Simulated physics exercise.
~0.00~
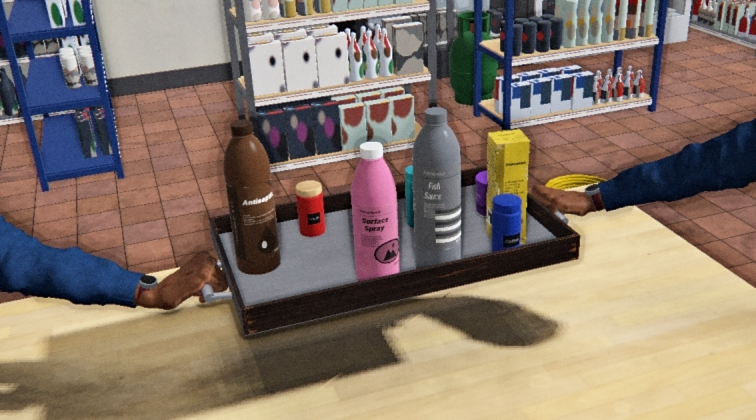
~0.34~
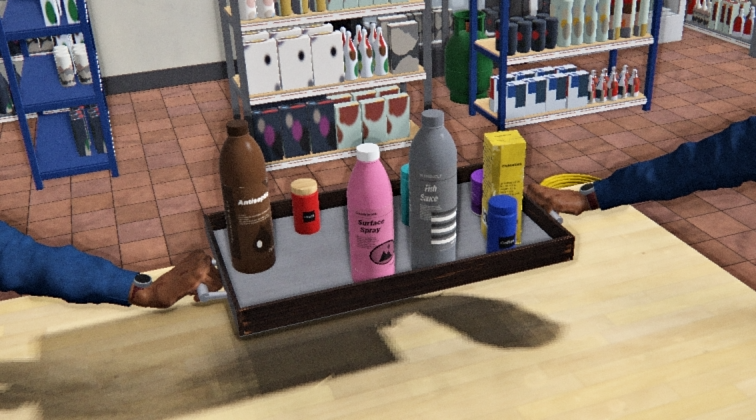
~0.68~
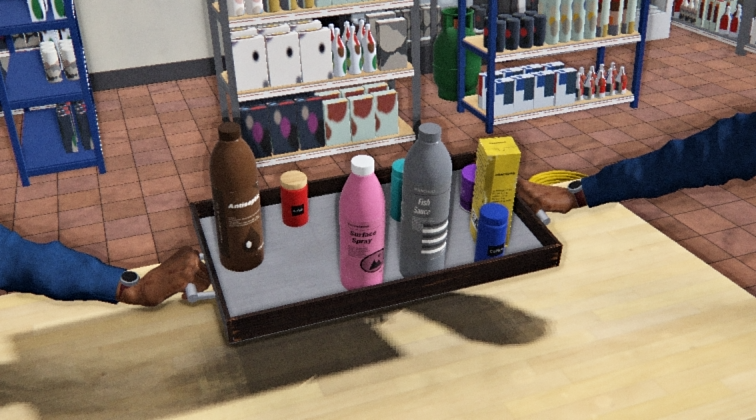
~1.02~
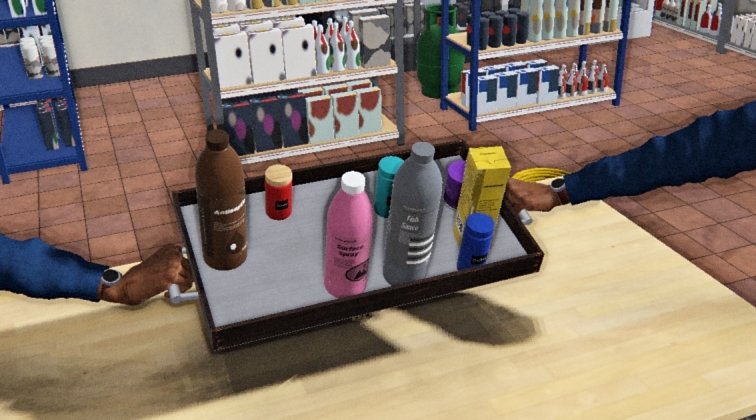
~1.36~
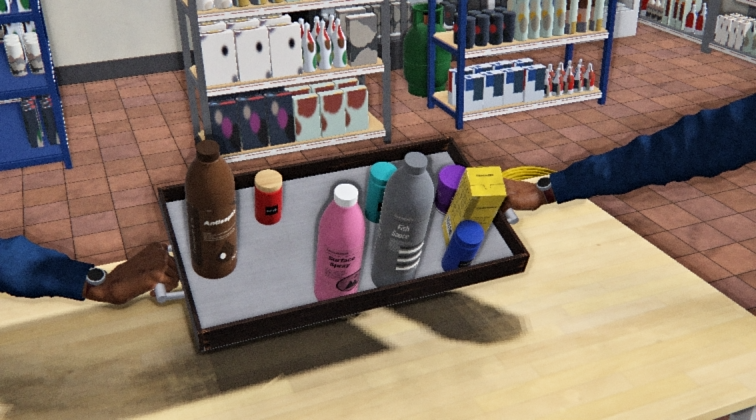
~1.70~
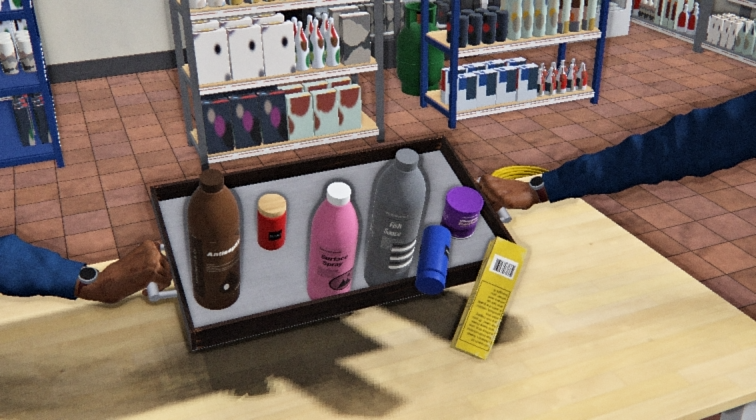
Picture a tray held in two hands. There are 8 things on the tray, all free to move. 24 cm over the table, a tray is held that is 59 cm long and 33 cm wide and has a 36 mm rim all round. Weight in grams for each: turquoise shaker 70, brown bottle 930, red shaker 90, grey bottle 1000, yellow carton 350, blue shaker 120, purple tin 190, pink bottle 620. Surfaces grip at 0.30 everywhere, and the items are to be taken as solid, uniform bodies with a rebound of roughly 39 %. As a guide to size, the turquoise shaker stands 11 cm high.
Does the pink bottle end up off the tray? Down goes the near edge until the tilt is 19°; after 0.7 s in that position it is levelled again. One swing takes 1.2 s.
No.
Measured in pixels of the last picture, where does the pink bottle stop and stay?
Around pixel (325, 209).
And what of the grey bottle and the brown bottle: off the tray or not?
Once it settles, the grey bottle keeps within bounds; as for the brown bottle, it has gone out of bounds.
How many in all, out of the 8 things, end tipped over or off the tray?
Tally: 3.
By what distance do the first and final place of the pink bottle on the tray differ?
Roughly 2 centimetres.
After 1.90 s, tilt 19°, near edge down; blue shaker now off the tray; pink bottle moved 2 cm near (333, 244); brown bottle 5° off its base.
After 2.20 s, tilt 18°, near edge down; brown bottle now off the tray; pink bottle moved 2 cm near (333, 242); red shaker moved 24 cm.
After 2.70 s, tilt 7°, near edge down; pink bottle moved 2 cm near (329, 221); red shaker moved 24 cm; purple tin moved 17 cm.
After 3.10 s, tray level; pink bottle moved 2 cm near (326, 210); red shaker moved 24 cm; purple tin moved 17 cm.
In the end (3.7 s), off the tray, brown bottle, yellow carton and blue shaker; not toppled but over 5 cm from the start, turquoise shaker, red shaker and purple tin; the other 2 under 5 cm from the start. At the end, from the last picture's camera, pink bottle near (325, 209).
